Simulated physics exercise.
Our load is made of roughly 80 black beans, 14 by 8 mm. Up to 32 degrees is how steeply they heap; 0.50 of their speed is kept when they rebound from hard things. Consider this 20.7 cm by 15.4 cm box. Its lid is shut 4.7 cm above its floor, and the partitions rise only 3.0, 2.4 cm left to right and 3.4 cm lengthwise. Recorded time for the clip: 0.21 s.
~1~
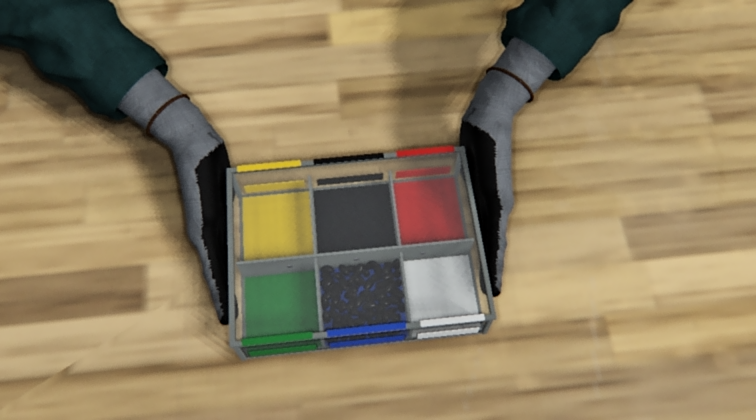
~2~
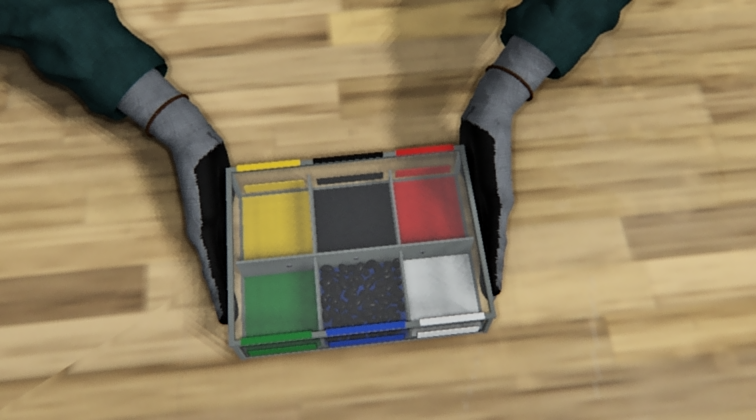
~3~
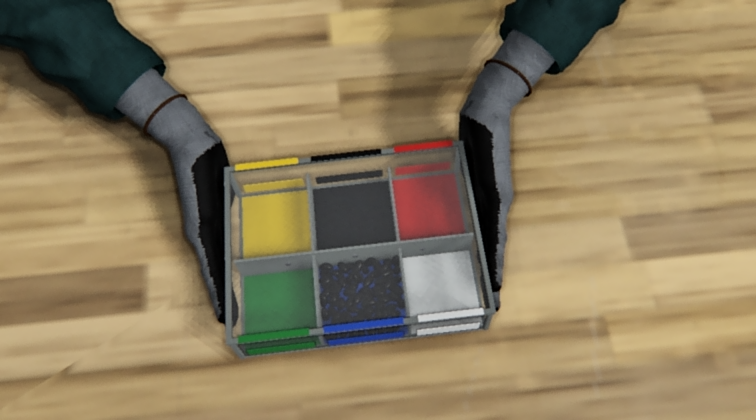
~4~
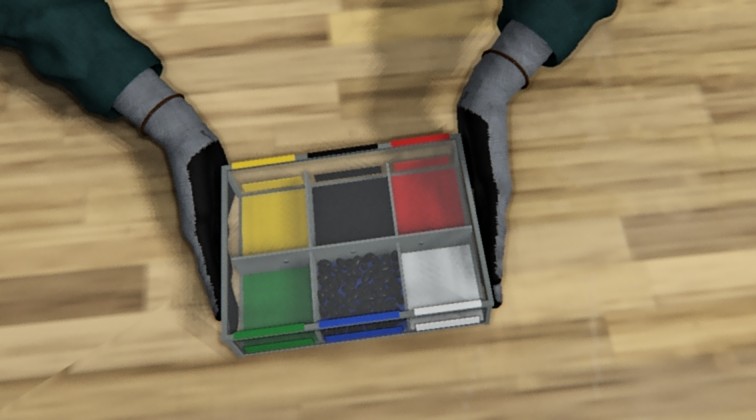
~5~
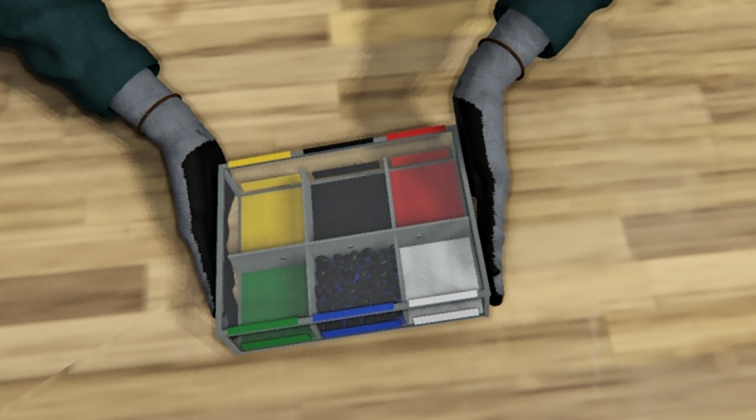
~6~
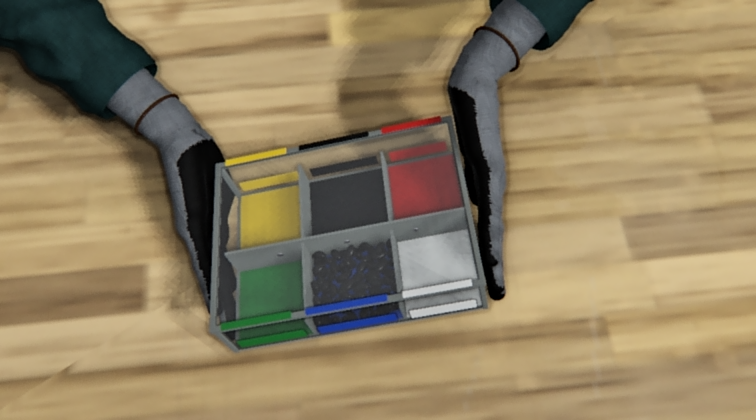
In the video, two gloved hands hold a clear box with six coloured compartments above a wooden surface, dark beans filling the blue-marked one, and gradually tilt it so its right side rises while the beans stay in their compartment.
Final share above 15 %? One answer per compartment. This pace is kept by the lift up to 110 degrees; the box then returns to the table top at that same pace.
Red compartment: Below or equal, blue compartment: Above, green compartment: Below or equal, yellow compartment: Above, white compartment: Below or equal, black compartment: Below or equal.
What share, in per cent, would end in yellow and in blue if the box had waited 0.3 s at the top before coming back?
Final amounts would be yellow 35% and blue 60%.
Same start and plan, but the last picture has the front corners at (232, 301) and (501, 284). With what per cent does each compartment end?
Each compartment ends with this per cent: Red 40, blue 50, green 0, yellow 0, white 5 and black 10.
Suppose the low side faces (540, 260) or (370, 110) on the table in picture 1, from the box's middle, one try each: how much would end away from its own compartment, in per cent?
Roughly 100 per cent on the first try and 65 per cent on the second.
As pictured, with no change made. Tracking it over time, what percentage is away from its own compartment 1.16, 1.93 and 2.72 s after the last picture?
Around 30, then 35, then 40.
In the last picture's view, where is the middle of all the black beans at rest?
Est. centre at rest: (327, 275) px.
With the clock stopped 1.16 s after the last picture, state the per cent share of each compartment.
Shares - red: 0; blue: 70; green: 10; yellow: 20; white: 0; black: 0.
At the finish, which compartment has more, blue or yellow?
Go with blue, that one ends with more.
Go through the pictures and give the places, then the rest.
Box tilt 0 degrees, front corners at (235, 342) and (491, 315); blue 100 %, in the first picture.
Box tilt 1 degrees, front corners at (234, 341) and (491, 314), in the second picture.
Box tilt 3 degrees, front corners at (232, 339) and (490, 309), in the third picture.
Box tilt 6 degrees, front corners at (227, 336) and (488, 301), lowest corner left back, in the fourth picture.
Box tilt 10 degrees, front corners at (221, 332) and (484, 291), lowest corner left back, in the fifth picture.
Box tilt 13 degrees, front corners at (216, 327) and (480, 280), lowest corner left back; blue 100 %, in the sixth picture.
Then, 1.16 s after the last picture, tilt 110 degrees; blue 70 %, green 10 %, yellow 20 %.
Then, 1.93 s after the last picture, tilt 50 degrees; blue 65 %, yellow 35 %.
Then, 2.72 s after the last picture, tilt 0 degrees; blue 60 %, green 5 %, yellow 35 %.
In the end, red 0 %, blue 60 %, green 5 %, yellow 35 %, white 0 %, black 0 %.
